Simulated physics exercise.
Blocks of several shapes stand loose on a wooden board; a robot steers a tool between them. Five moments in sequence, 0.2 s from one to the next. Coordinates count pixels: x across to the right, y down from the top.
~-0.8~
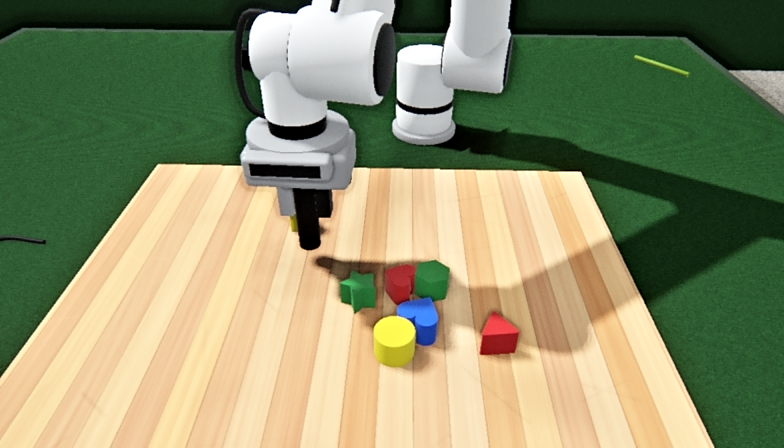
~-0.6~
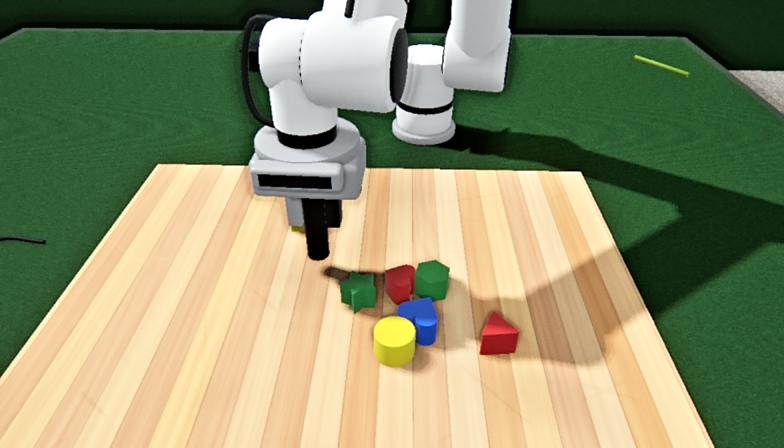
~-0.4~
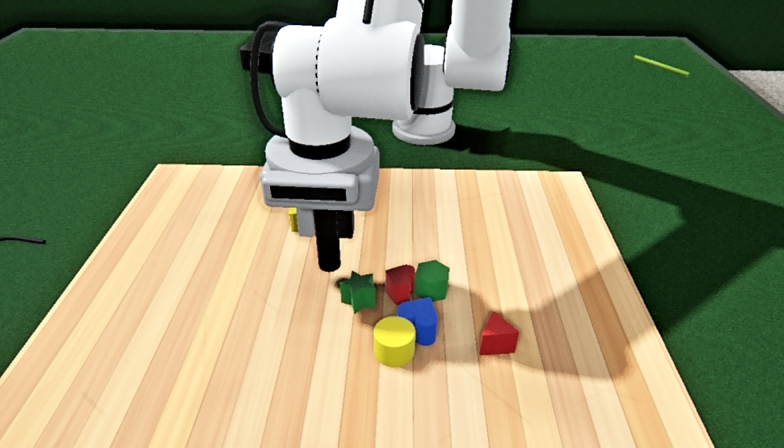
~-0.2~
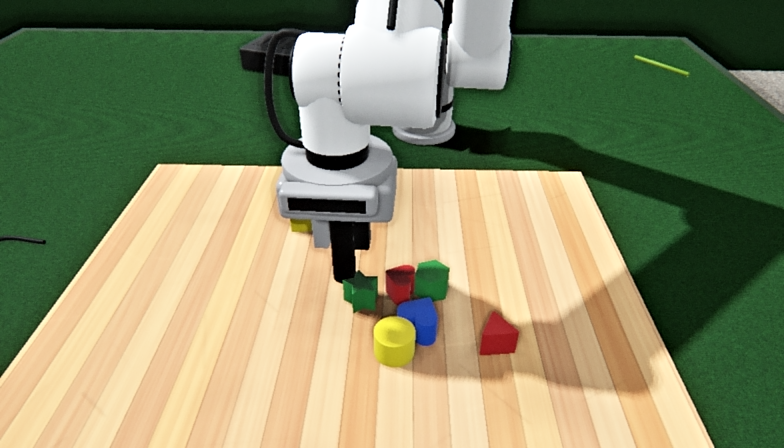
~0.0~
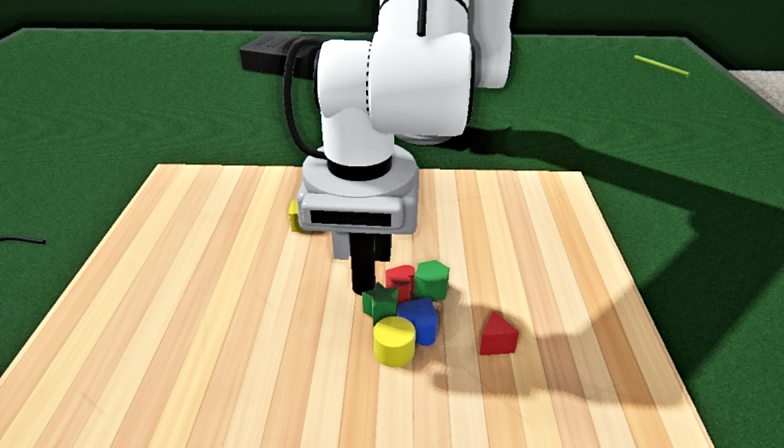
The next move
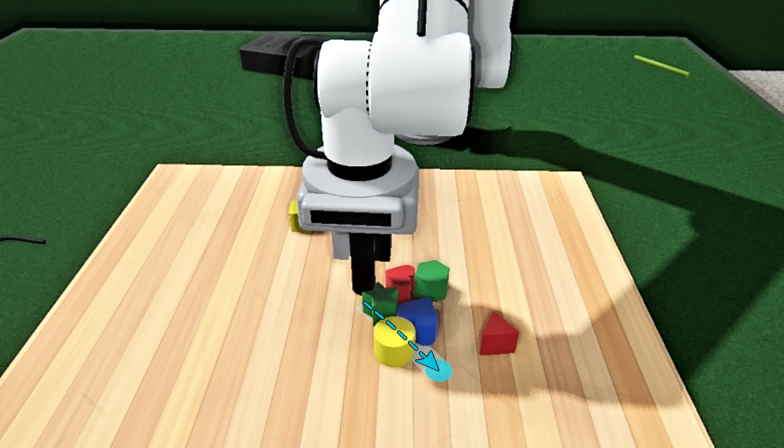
We see loose colored blocks on a wooden board as a robot arm moves its black tool rightward and toward the viewer, reaching the green star block and pushing it slightly closer to the yellow, red and blue blocks.
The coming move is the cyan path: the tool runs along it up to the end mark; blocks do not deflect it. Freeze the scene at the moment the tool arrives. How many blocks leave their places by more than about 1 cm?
The answer is three or more blocks, counting only moves over 1 cm.
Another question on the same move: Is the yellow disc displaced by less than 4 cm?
No, it doesn't check out.
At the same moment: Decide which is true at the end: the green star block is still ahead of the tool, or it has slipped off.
It rides in front to the end.
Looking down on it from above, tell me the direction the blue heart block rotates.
Spin direction: Counter-clockwise.
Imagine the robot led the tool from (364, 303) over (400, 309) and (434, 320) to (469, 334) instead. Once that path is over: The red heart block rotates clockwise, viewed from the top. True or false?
That statement is not accurate.
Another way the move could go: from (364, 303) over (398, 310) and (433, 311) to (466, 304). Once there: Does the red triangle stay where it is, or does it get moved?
It is still where it was.
Path on the board, from (364, 303) to (439, 370).
On the path given first. One third of the way, tool (388, 308); green star block (402, 317), turned 15° clockwise; yellow disc (401, 344); blue heart block (435, 321), turned 45° anticlockwise.
Two thirds of the way, tool (413, 331); green star block (424, 343), turned 25° clockwise; yellow disc (417, 371); blue heart block (460, 336), turned 95° anticlockwise.
At the end, tool (440, 356); green star block (443, 372), turned 50° clockwise; yellow disc (422, 398); red heart block in place; blue heart block (465, 338), turned 110° anticlockwise.
